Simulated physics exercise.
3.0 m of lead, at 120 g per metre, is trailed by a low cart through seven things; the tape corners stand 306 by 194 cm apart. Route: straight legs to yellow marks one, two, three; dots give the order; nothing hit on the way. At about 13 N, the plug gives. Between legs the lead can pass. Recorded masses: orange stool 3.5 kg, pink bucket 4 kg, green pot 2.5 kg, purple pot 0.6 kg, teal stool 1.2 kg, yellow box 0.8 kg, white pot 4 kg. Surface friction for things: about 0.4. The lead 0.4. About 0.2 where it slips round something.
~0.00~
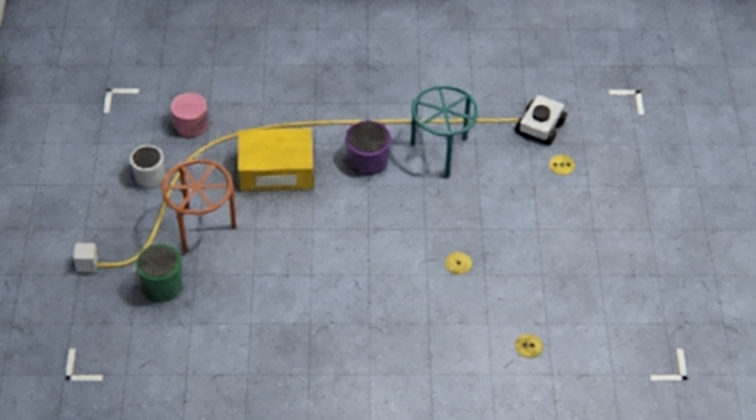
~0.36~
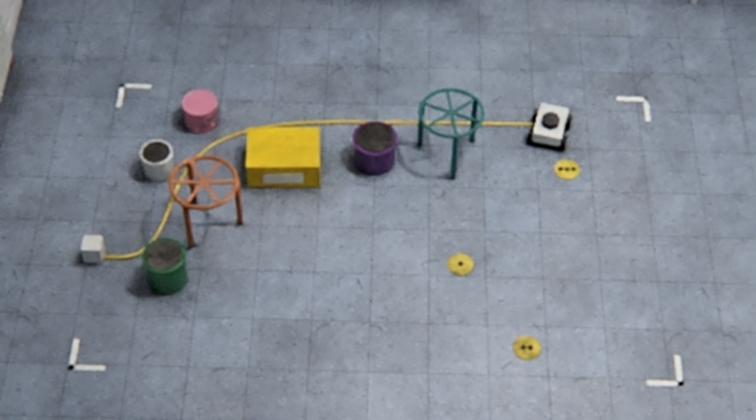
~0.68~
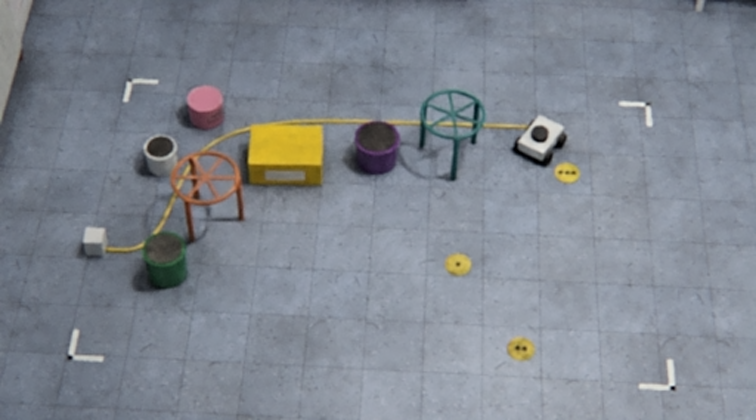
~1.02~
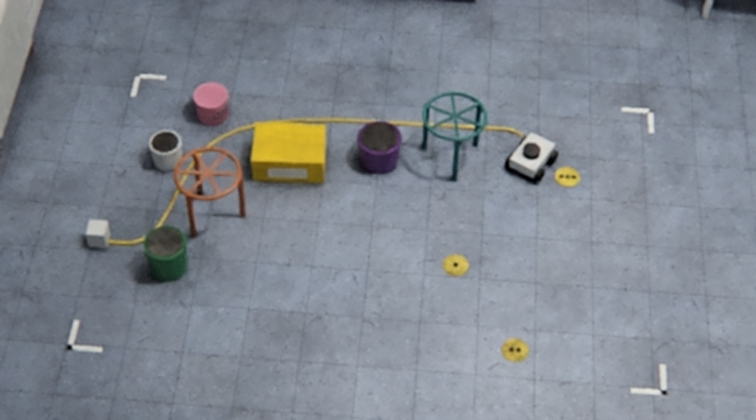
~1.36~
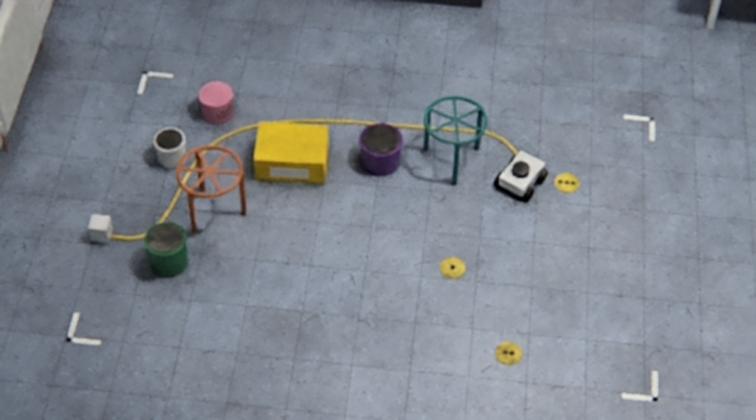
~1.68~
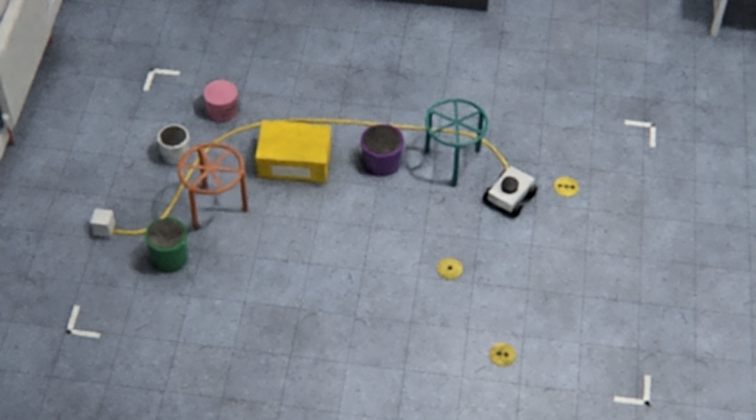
A small white cart trailing a yellow cord turns and rolls down and to the left across a grey tiled floor, seen from high above. The cord runs from a pale block at left past green, white and pink containers, an orange stool, a yellow box and a purple pot to a teal stool. It bends beyond the teal stool as the camera drifts and rotates slightly.
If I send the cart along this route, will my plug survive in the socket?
Yes - still connected.
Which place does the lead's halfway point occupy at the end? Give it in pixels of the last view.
The halfway point sits near pixel (360, 169).
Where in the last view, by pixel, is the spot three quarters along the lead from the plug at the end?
About (457, 233).
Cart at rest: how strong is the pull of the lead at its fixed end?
It comes out close to 0 N.
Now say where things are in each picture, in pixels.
The first frame shows yellow box (275, 149); white pot (147, 157); pink bucket (189, 106); marks (459, 263) (529, 346) (562, 165); lead runs through (486, 120); cart (544, 120).
In the second frame, lead runs through (493, 124); cart (551, 126).
In the third frame, lead runs through (495, 126); cart (544, 140).
In the fourth frame, lead runs through (498, 129); cart (535, 157).
In the fifth frame, lead runs through (498, 137); cart (525, 175).
The sixth frame shows yellow box (294, 141); white pot (173, 136); pink bucket (221, 92); lead runs through (494, 150); cart (515, 191).
By 3.5 s, cart at (452, 263), 2 N at the fixed end; teal stool 11 cm off its start.
By 5.4 s, cart at (502, 348), 4 N at the fixed end; teal stool 46 cm off its start, yellow box 22 cm off its start, purple pot 20 cm off its start.
By 7.2 s, cart at (538, 259), lead slack at the fixed end; teal stool 46 cm off its start at (397, 164), yellow box 22 cm off its start at (306, 169), purple pot 21 cm off its start at (373, 167).
By 9.0 s, cart at (566, 186), lead slack at the fixed end; teal stool 46 cm off its start, yellow box 22 cm off its start, purple pot 21 cm off its start.
By 9.4 s, cart at (566, 186), lead slack at the fixed end; teal stool 46 cm off its start at (397, 164), yellow box 22 cm off its start at (307, 169), purple pot 21 cm off its start at (373, 167).
